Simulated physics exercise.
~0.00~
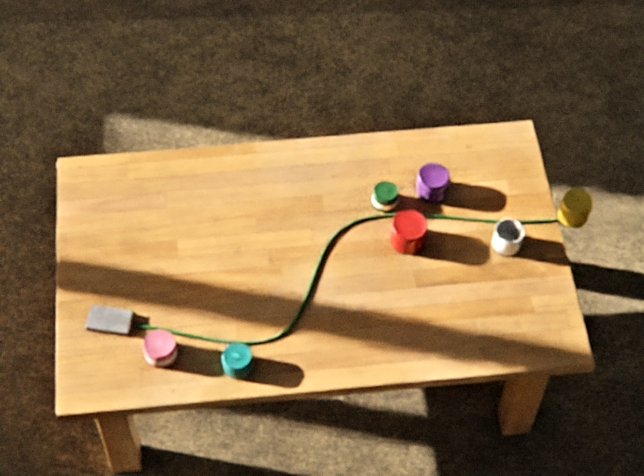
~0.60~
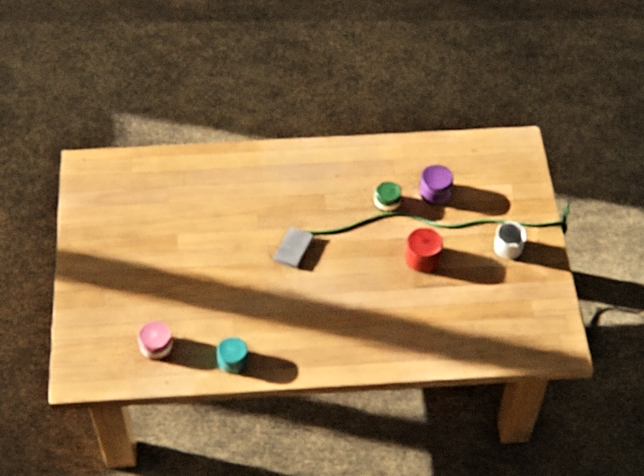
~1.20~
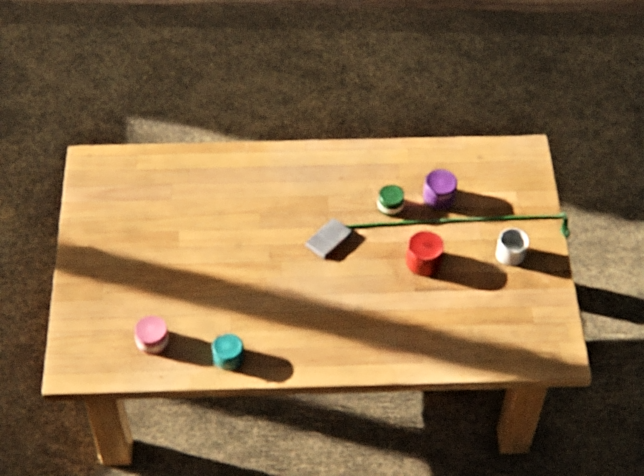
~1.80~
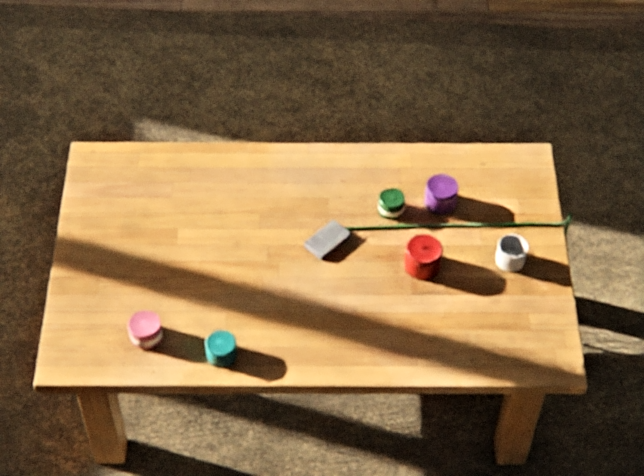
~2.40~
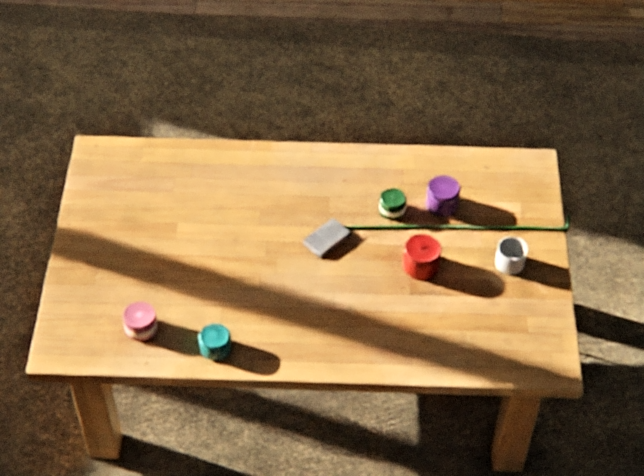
Grey phone sliding right across a wooden table behind a falling yellow speaker, nudging a red tub and stopping, cable pulled straight.
